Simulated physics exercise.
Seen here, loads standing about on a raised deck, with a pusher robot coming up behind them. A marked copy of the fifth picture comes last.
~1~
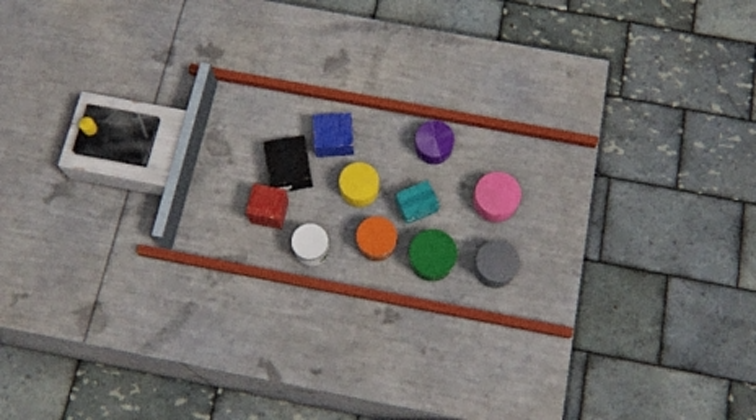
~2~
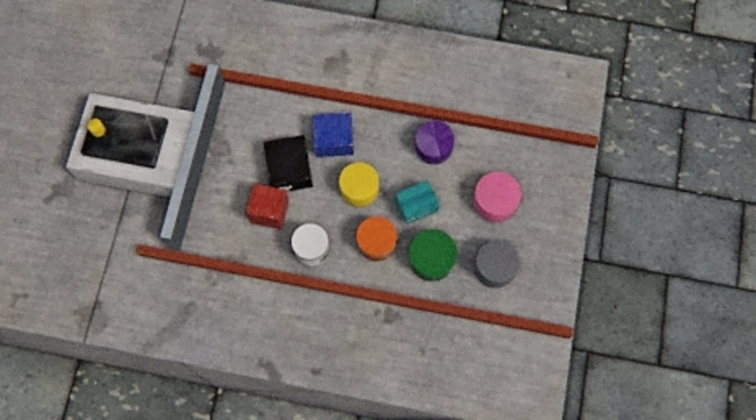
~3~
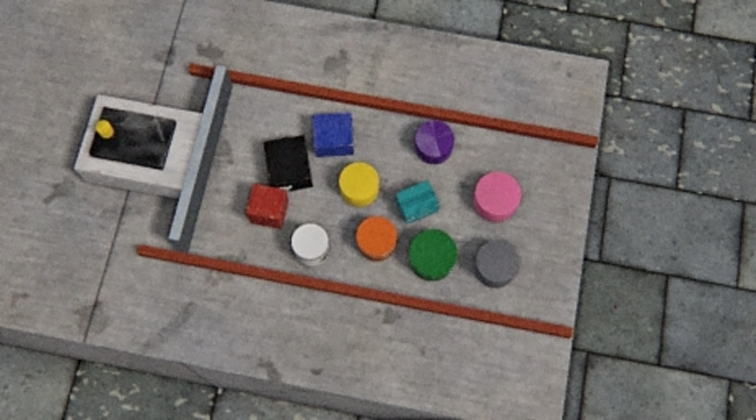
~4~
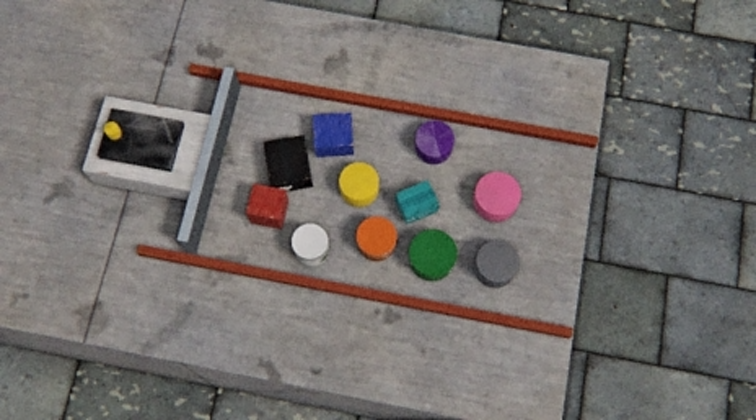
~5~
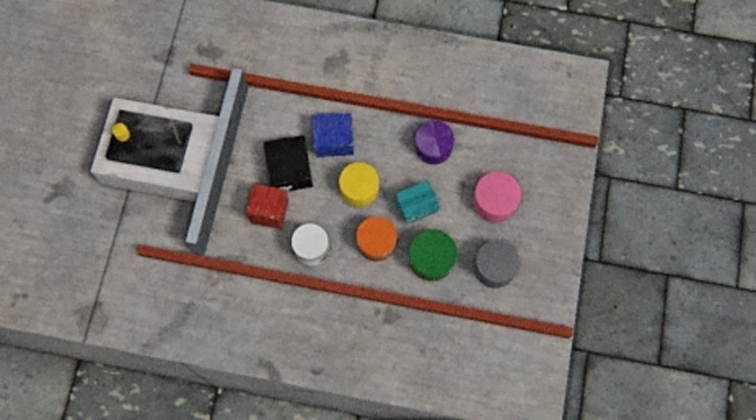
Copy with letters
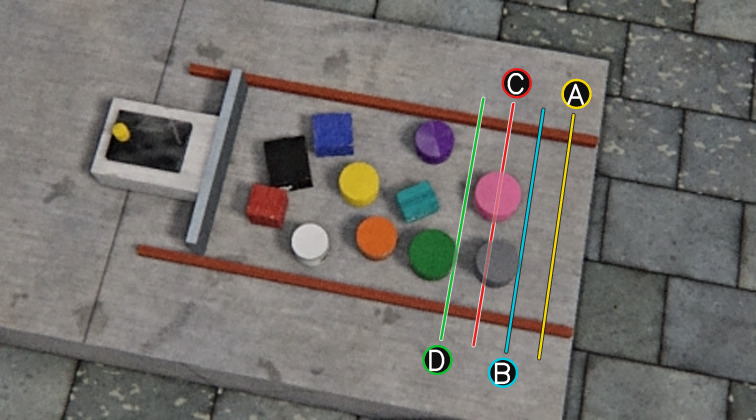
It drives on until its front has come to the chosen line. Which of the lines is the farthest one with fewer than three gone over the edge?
No farther than C.
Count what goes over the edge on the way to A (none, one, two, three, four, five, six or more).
Six or more.
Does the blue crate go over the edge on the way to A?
No.
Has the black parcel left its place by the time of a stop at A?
By then, yes.
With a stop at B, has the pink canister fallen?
By then, yes.
On the copy, A at (557, 231); B at (526, 226); C at (494, 220); D at (463, 214).
On C. First, robot (253, 160); white pail (324, 249); blue crate (355, 134).
Then, robot (355, 179); grey canister (538, 275); pink canister (514, 193).
Finally, robot (432, 193); grey canister over the edge; turquoise box (581, 246); one fallen.
By contrast, A drops seven; B drops four; D is within the limit but short.
